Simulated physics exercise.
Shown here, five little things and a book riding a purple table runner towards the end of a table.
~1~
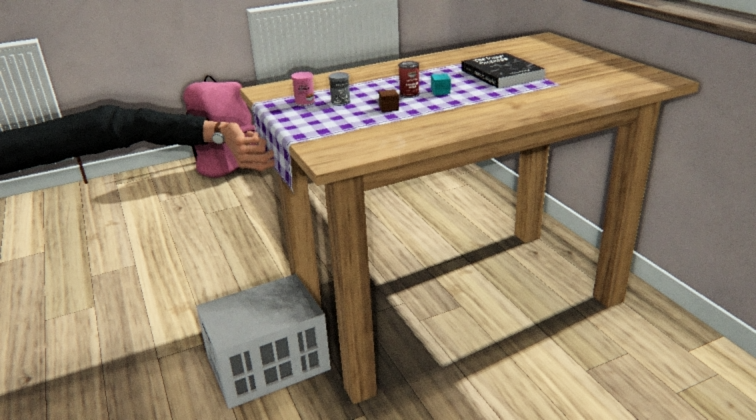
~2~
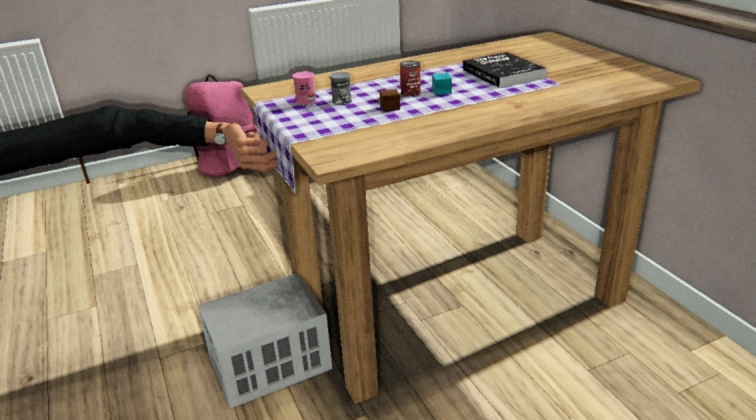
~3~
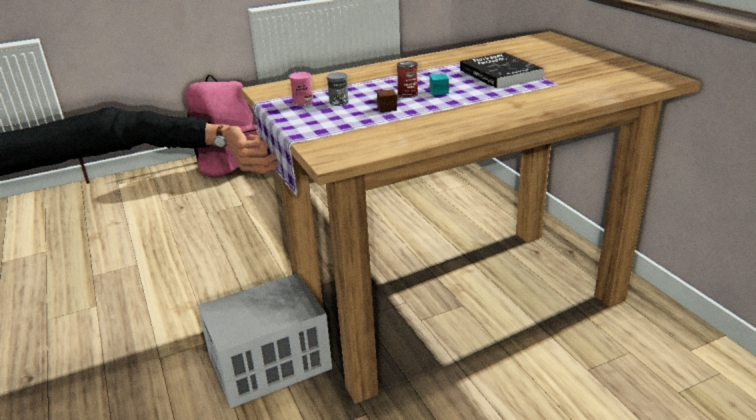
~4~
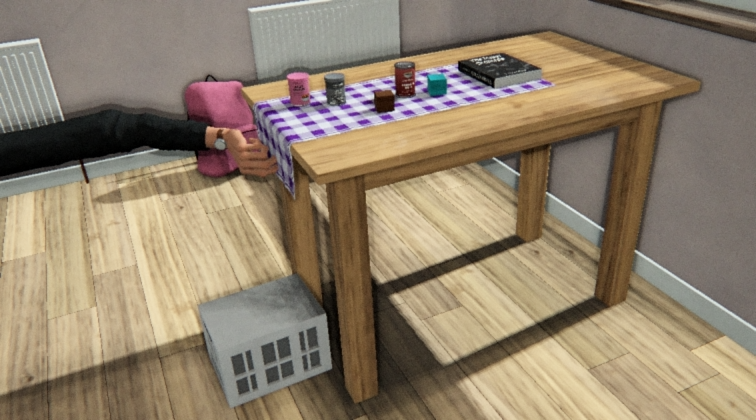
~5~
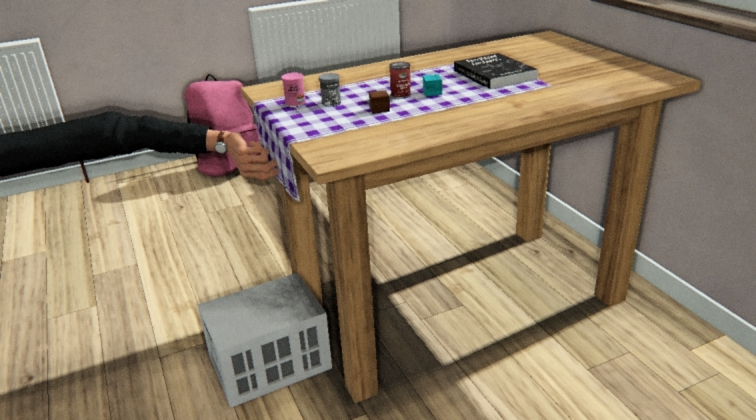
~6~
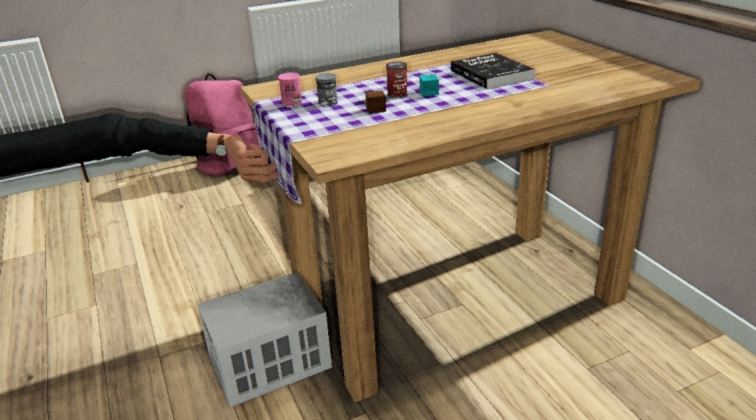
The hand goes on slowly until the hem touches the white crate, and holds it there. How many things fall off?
Over the edge go four.
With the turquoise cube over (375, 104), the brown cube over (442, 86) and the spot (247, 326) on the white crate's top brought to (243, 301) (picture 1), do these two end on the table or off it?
The turquoise cube drops off, the brown cube does not fall.
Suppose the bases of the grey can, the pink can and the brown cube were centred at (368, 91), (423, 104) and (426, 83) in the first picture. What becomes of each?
The grey can comes down, the pink can falls, the brown cube survives.
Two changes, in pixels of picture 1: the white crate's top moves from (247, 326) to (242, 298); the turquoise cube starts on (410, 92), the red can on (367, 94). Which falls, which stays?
The turquoise cube does not fall; the red can goes over.
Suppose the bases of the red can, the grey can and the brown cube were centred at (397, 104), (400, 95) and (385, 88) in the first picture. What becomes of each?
The red can goes over, the grey can comes down, the brown cube goes over.
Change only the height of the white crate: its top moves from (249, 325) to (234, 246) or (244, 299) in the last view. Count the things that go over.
Then 1 and 3.
A little later, hem near (281, 210); all still up.
Next, hem near (285, 255); pink can and grey can gone.
Later still, hem on the crate; pink can, grey can, brown cube and red can gone.
When it is over, hem on the crate; pink can, grey can, brown cube and red can gone. The table loses four.
